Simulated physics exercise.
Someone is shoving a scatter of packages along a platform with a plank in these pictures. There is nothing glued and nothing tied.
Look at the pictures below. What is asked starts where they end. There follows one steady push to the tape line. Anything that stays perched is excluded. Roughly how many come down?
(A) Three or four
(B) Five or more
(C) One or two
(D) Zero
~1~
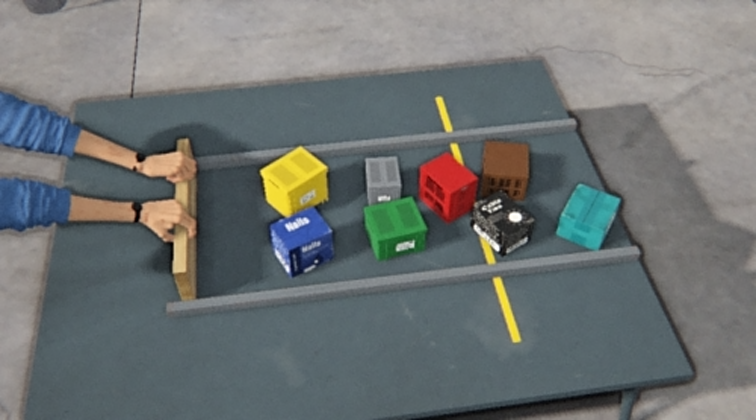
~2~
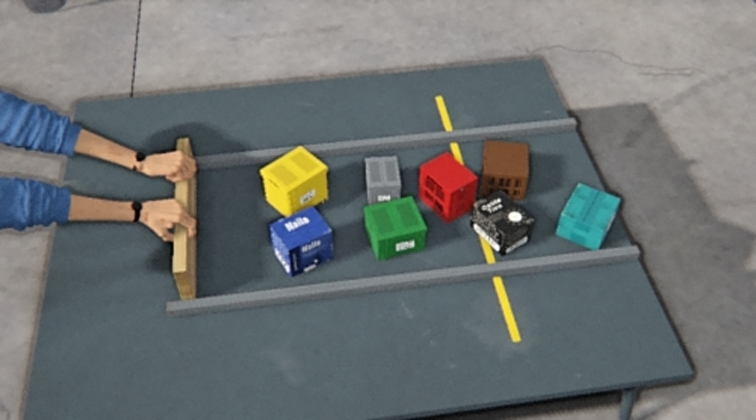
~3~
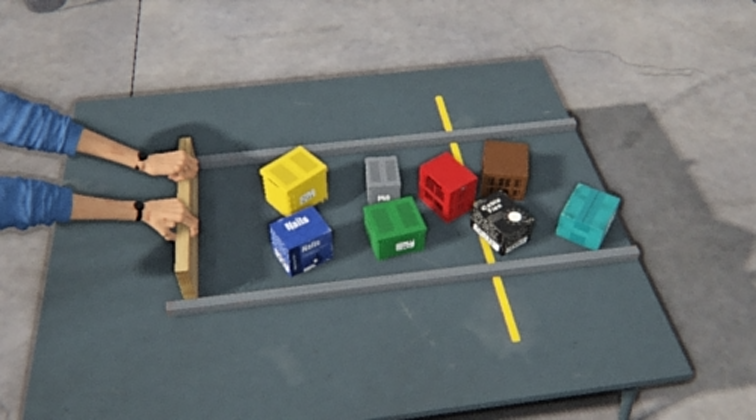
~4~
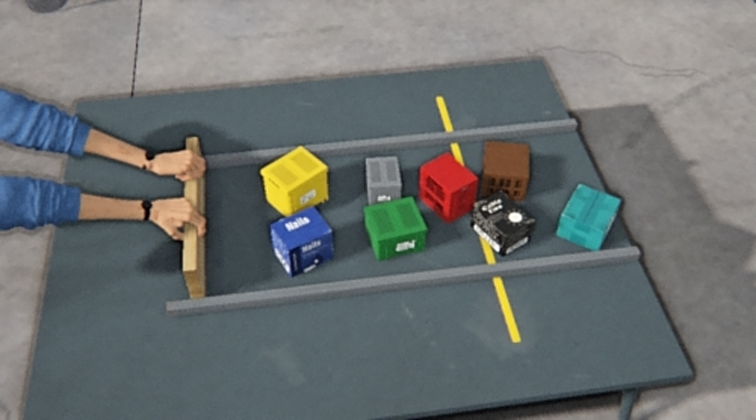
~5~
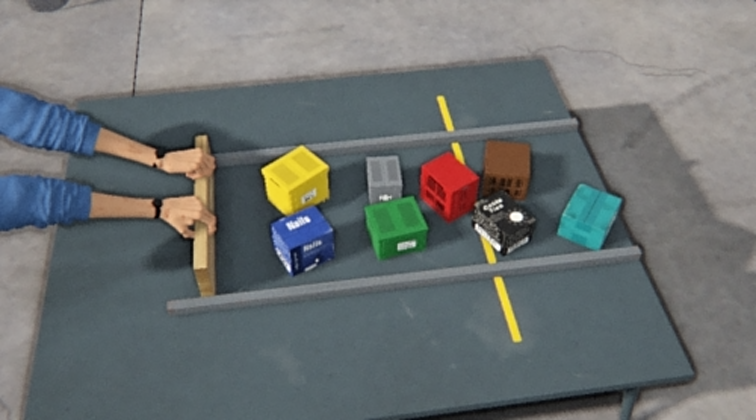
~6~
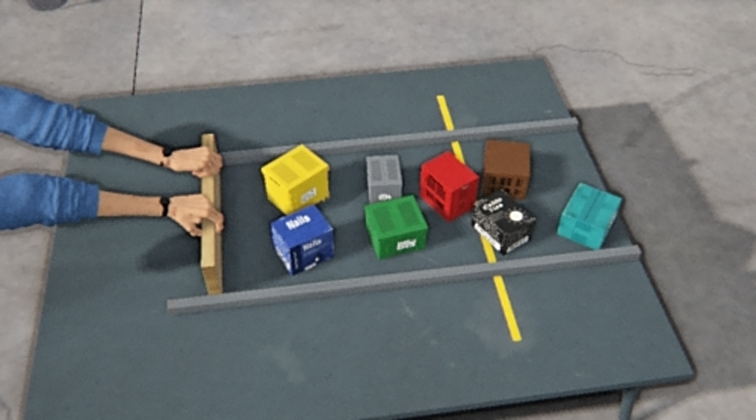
One or two.
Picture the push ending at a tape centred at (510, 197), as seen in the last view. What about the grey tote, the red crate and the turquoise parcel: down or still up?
The grey tote stays put, the red crate is gone, the turquoise parcel is gone.
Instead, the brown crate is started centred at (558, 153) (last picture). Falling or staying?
In that case it never drops.
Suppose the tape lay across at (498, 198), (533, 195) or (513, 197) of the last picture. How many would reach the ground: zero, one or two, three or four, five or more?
Going one by one, the answers are one to two, either three or four and either three or four.
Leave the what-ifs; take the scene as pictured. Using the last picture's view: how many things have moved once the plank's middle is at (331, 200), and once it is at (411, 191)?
By the first moment it's 4, by the second it's 7.
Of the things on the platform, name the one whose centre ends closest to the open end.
That would be the brown crate.
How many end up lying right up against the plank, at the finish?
It ends up touching 2.
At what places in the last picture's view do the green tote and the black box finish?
Approximately (554, 212) for one, approximately (601, 220) for the other.
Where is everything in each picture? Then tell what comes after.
Turquoise parcel (588, 217); brown crate (505, 171); black box (502, 223); plank (186, 218); tape (473, 202), in the first picture.
Brown crate (505, 170); grey tote (383, 182), in the second picture.
Black box (501, 223); red crate (447, 188), in the third picture.
Turquoise parcel (588, 217); plank (195, 216), in the fourth picture.
Brown crate (506, 170); yellow tote (297, 184), in the fifth picture.
Turquoise parcel (589, 216); brown crate (506, 170); black box (502, 222); plank (212, 212); tape (473, 201), in the sixth picture.
Soon after, none off yet; turquoise parcel at rest near (589, 216); brown crate at rest near (506, 170); black box at rest near (502, 222).
Then, none off yet; turquoise parcel at rest near (589, 216); brown crate moved a little near (524, 163); black box moved a little near (518, 223).
At rest, the number that fall off is one or two; fallen, turquoise parcel.
